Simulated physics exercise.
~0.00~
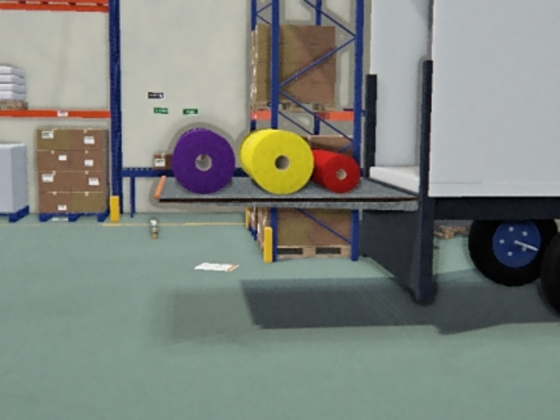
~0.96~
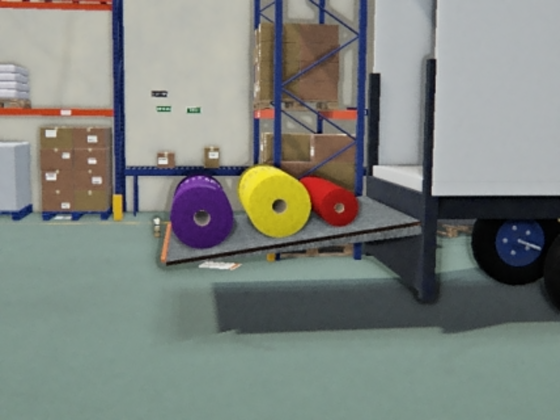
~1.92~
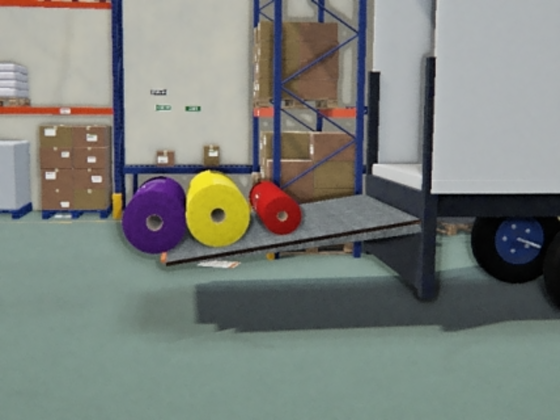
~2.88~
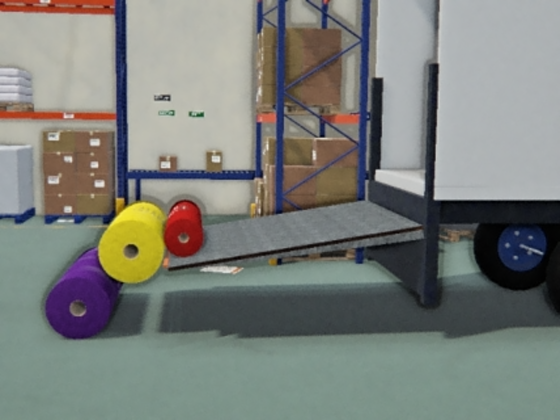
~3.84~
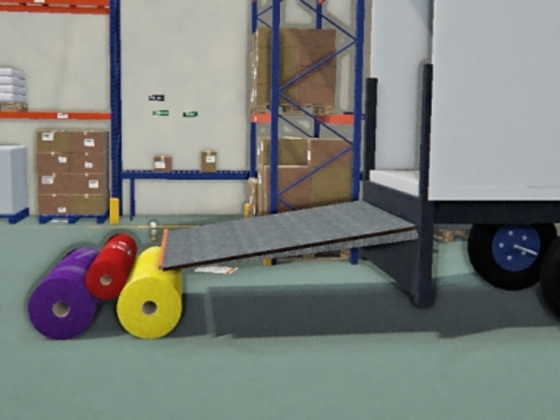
In a warehouse with racks of boxes along the back wall, a slightly swaying side view shows a lorry at right with its tail-lift sticking out to the left. Three rolls, purple, yellow and red from left to right, lie end-on on the raised platform. The platform lowers and tilts down towards its outer edge, and the rolls travel left down the slope. The purple one goes over the edge first and drops to the floor, with yellow and then red following. All three end bunched on the floor, red resting between purple and yellow, beside the empty platform.
